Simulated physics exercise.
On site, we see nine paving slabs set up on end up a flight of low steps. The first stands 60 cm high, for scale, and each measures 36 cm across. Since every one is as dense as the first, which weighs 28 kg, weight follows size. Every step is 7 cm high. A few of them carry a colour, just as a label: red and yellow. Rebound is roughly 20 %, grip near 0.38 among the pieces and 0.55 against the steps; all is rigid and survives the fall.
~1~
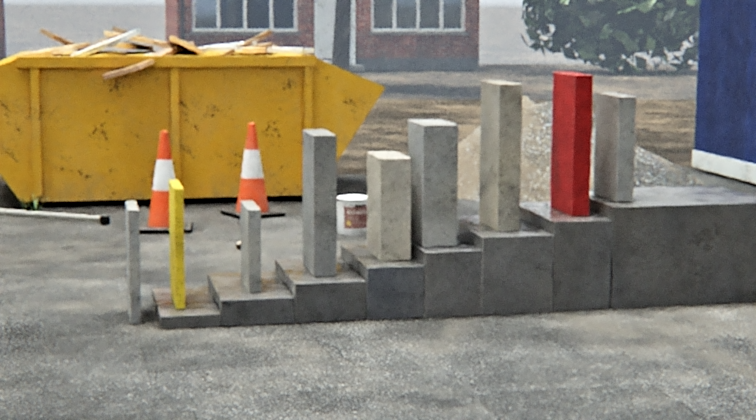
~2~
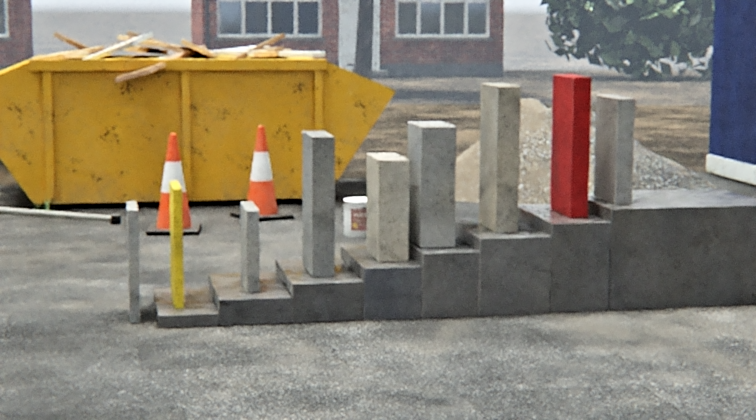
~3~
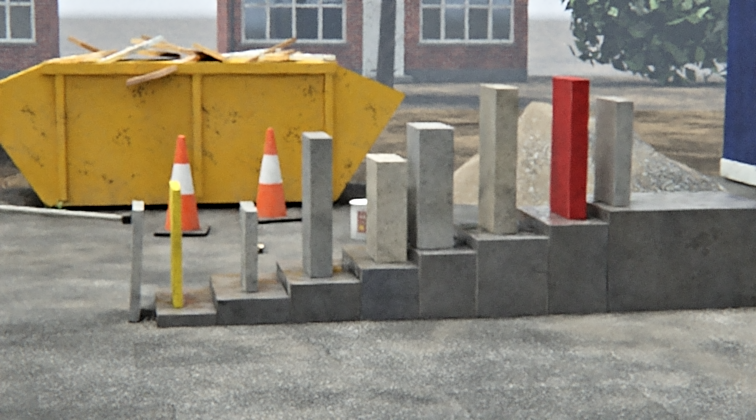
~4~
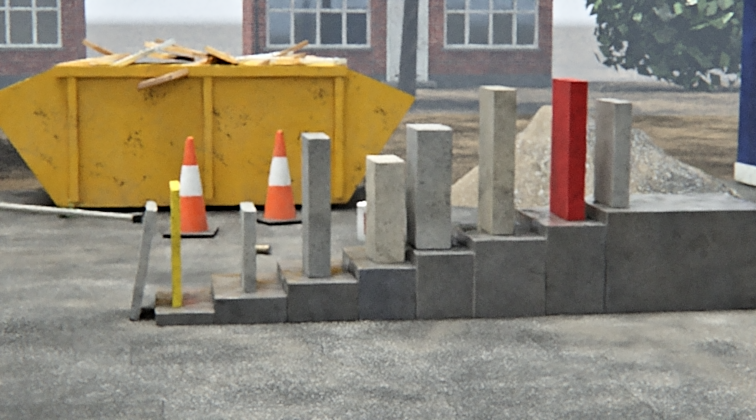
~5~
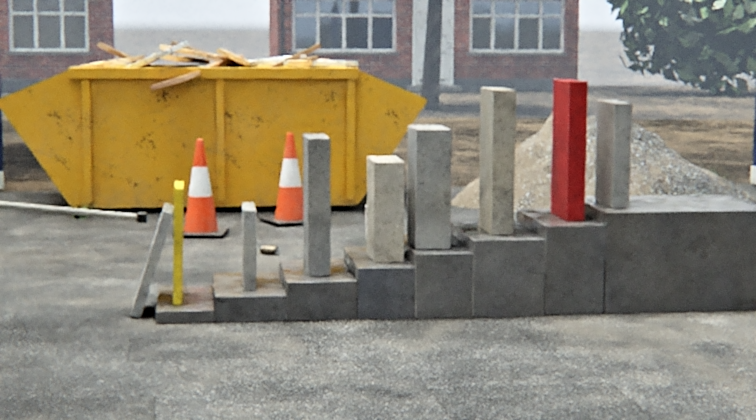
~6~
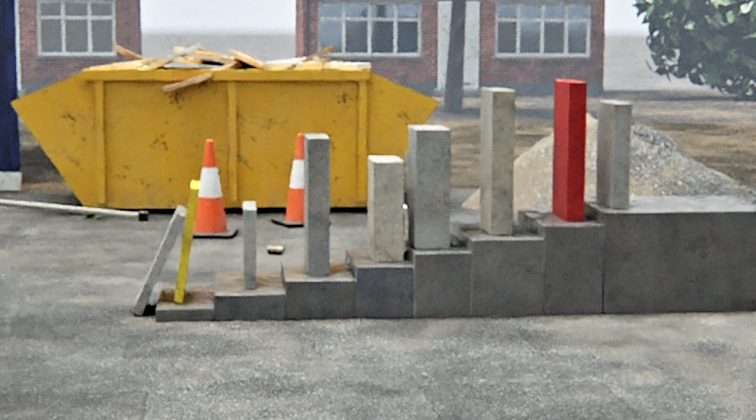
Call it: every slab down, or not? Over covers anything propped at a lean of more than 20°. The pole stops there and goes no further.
Not every one.
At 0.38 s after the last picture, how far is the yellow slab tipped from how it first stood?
Angle from initial pose, roughly 50 deg - estimate.
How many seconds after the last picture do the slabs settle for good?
Somewhere near 1.0 seconds.
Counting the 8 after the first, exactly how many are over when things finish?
That makes 3 in total.
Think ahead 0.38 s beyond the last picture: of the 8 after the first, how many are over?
2 by that time.
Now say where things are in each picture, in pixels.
In the first frame (each place is the centre of the face we see best; the camera moves round a little), pole end (104, 221) 9 cm from the first slab; yellow slab (180, 249); red slab (562, 143); the others all in place.
The second frame shows pole end (115, 220) 32 mm from the first slab; yellow slab (179, 249).
The third frame shows pole end (126, 220) pushing; yellow slab (177, 249); the others all in place.
The fourth frame shows pole end (137, 219) pushing; yellow slab (176, 248); the others all in place.
The fifth frame shows pole end (141, 218) stopped; yellow slab (178, 247); the others all in place.
The sixth frame shows pole end (142, 217) stopped; yellow slab (186, 246) tilted 9°; red slab (560, 150); one has shifted.
Then, 0.18 s later than the last frame, 1 of the 8 other slabs over; yellow slab tilted 27°.
Then, 0.38 s later than the last frame, 2 of the 8 other slabs over; yellow slab tilted 48°.
Then, 0.74 s later than the last frame, 2 of the 8 other slabs over; yellow slab tilted 64°.
When it is over, 3 of the 8 other slabs over; yellow slab tilted 66°; red slab unmoved. Five left standing. In pixels of the last frame, middles, yellow slab near (236, 269), red slab near (569, 149).
